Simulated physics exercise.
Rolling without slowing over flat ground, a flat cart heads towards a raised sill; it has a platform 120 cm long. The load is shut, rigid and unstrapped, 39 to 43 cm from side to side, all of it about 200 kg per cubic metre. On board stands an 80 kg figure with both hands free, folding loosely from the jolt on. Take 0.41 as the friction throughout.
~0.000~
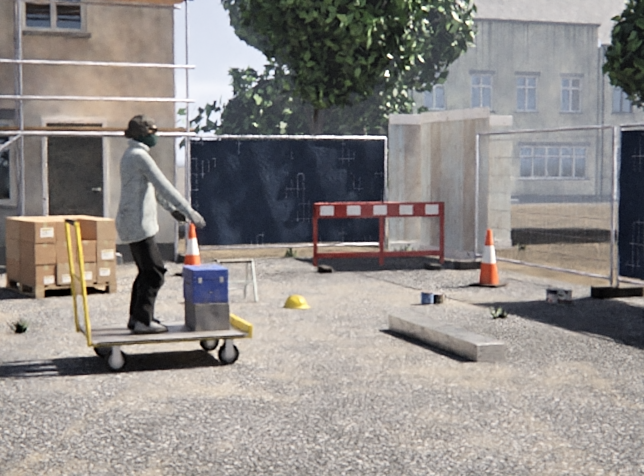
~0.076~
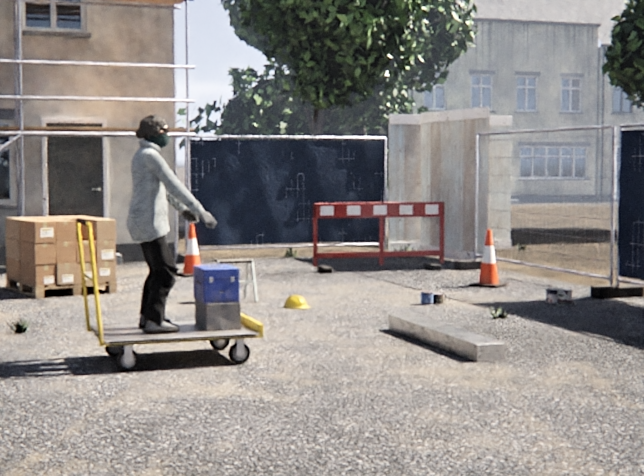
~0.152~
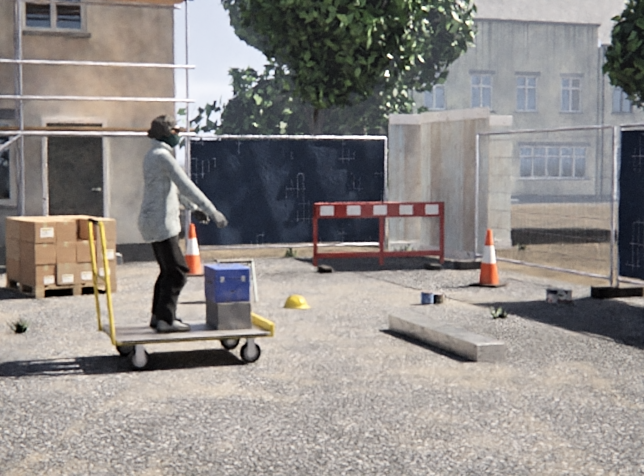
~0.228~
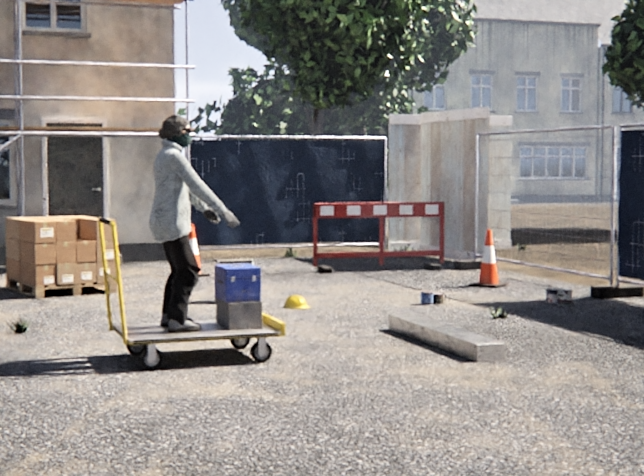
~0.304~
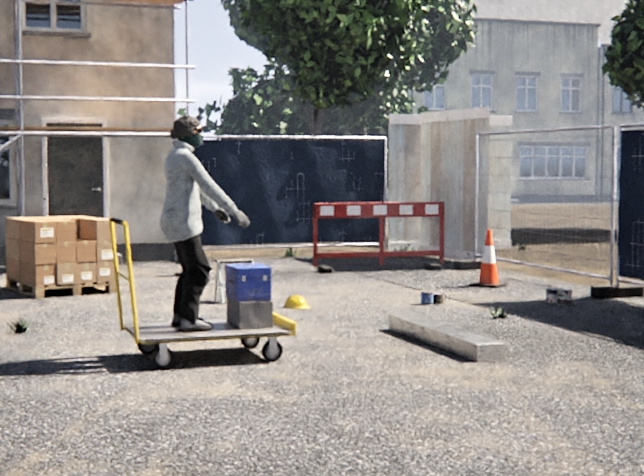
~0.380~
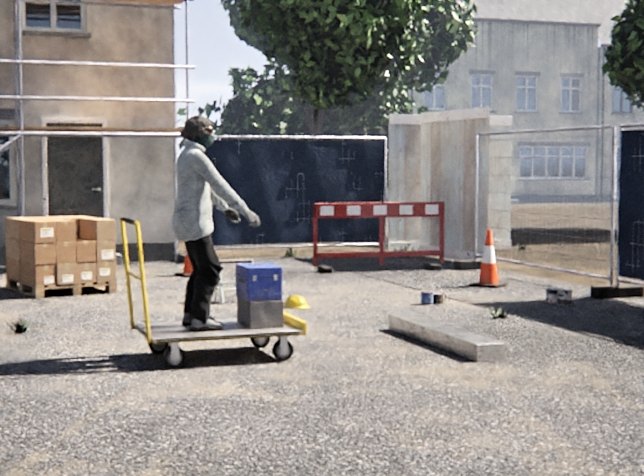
In a sunlit gravel yard beside a scaffolded building, a flat cart with a yellow handle rolls steadily to the right, carrying a standing figure with arms held out in front and a blue toolbox atop a grey block.
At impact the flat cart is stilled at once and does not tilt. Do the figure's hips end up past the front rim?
No, looks like it doesn't pass the edge this time.
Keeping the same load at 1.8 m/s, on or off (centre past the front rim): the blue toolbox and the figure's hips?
In that case blue off, hips off.
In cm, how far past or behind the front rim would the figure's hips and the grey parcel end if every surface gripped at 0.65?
Hips 70 behind, grey 20 behind.
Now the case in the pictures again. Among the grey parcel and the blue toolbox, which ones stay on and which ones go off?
Result - grey: Stays; blue: Goes over.
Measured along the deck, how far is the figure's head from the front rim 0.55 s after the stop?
Roughly 10 cm behind the front rim.
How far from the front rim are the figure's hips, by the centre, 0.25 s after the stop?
Around 55 cm short of the front rim.
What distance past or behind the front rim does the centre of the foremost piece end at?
Its centre ends some 70 cm past the rim.
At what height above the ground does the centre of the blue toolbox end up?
About 15 cm.
Impact comes at 1.52 s.
After 1.77 s the figure's hips are 56 cm behind the rim, near (379, 247) in the last picture's view.
After 2.07 s the figure's hips are 74 cm behind the rim, near (359, 280) in the last picture's view.
After 2.52 s the figure's hips are 74 cm behind the rim, near (360, 279) in the last picture's view.
Final state at 5.5 s, past the rim, blue toolbox; behind it, grey parcel and the figure's hips.
